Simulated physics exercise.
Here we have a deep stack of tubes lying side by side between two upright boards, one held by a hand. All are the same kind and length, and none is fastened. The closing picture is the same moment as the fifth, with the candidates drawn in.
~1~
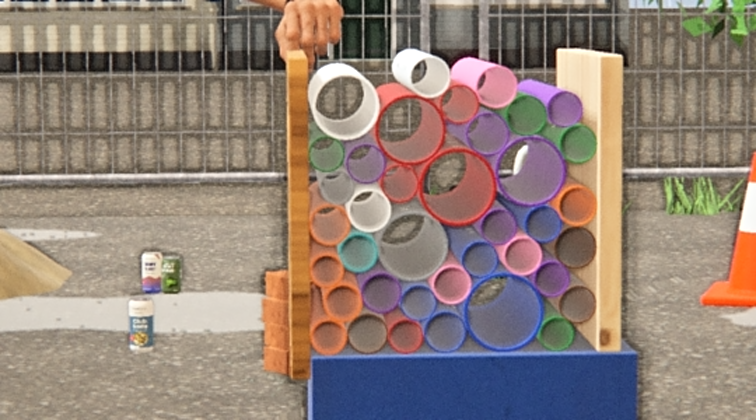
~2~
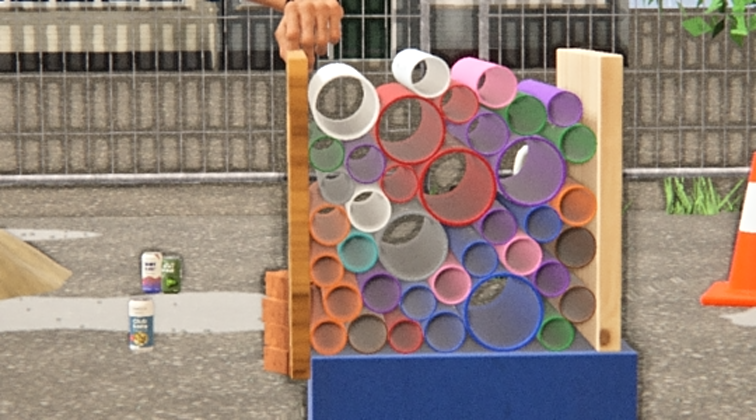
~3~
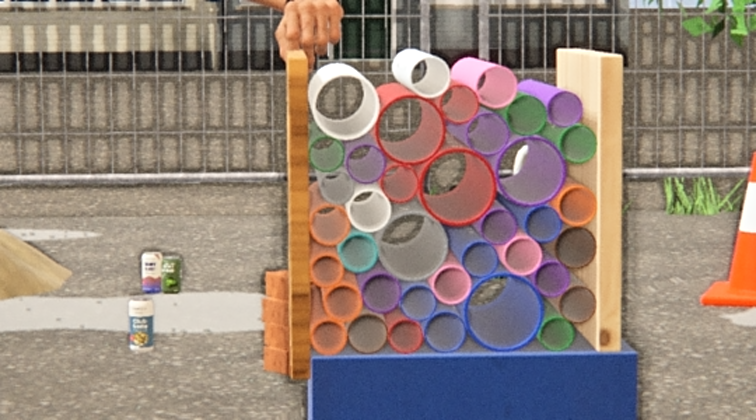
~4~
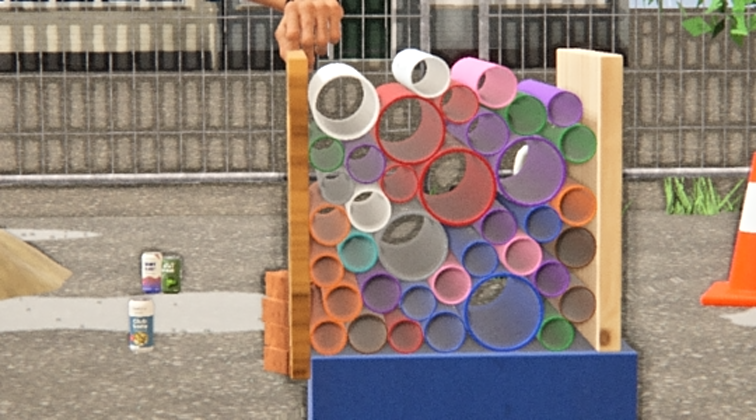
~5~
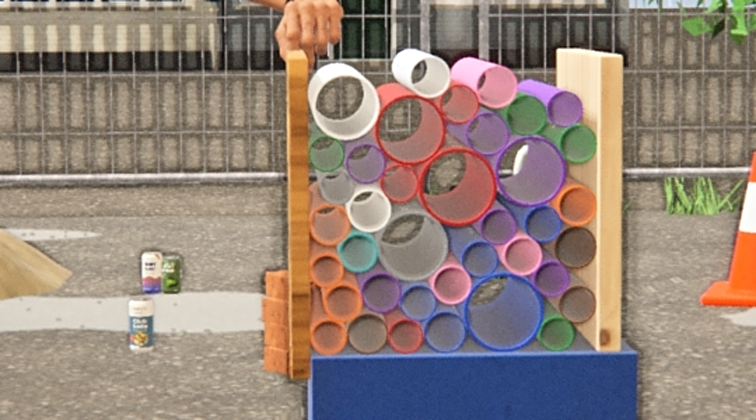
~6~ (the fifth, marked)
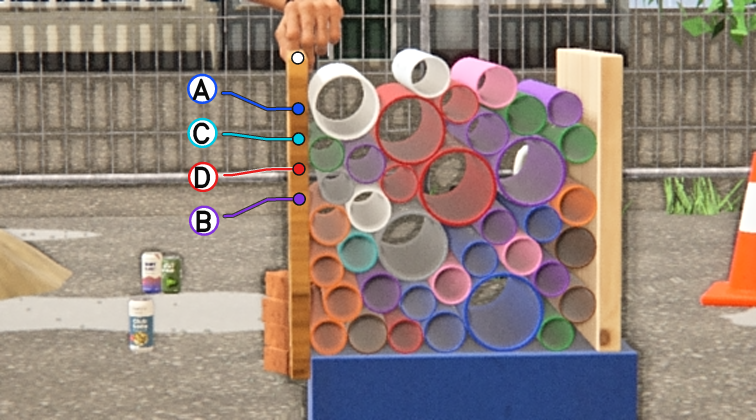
To begin with, a hand grips the top of the left of two upright wooden boards, with a deep stack of colourful tubes lying between them above a blue base. Through to the end, the hand stays in place, and the boards and tubes show no visible movement.
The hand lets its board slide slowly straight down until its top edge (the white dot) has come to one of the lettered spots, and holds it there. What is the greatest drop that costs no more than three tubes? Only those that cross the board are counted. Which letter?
Stop at B.
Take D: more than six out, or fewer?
At D, fewer than six.
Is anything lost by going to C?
No, at C.
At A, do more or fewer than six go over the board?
At A, fewer than six.
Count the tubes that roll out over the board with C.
It comes to none.
On the marked copy, A at (298, 109); B at (299, 199); C at (299, 139); D at (299, 169); the white dot at (298, 58).
Following B. Soon after the start, top of the board (309, 123).
Later, top of the board (309, 197).
In the end, top of the board (309, 198), two out over the board.
As for the rest, A none out over the board; C none out over the board; D none out over the board.
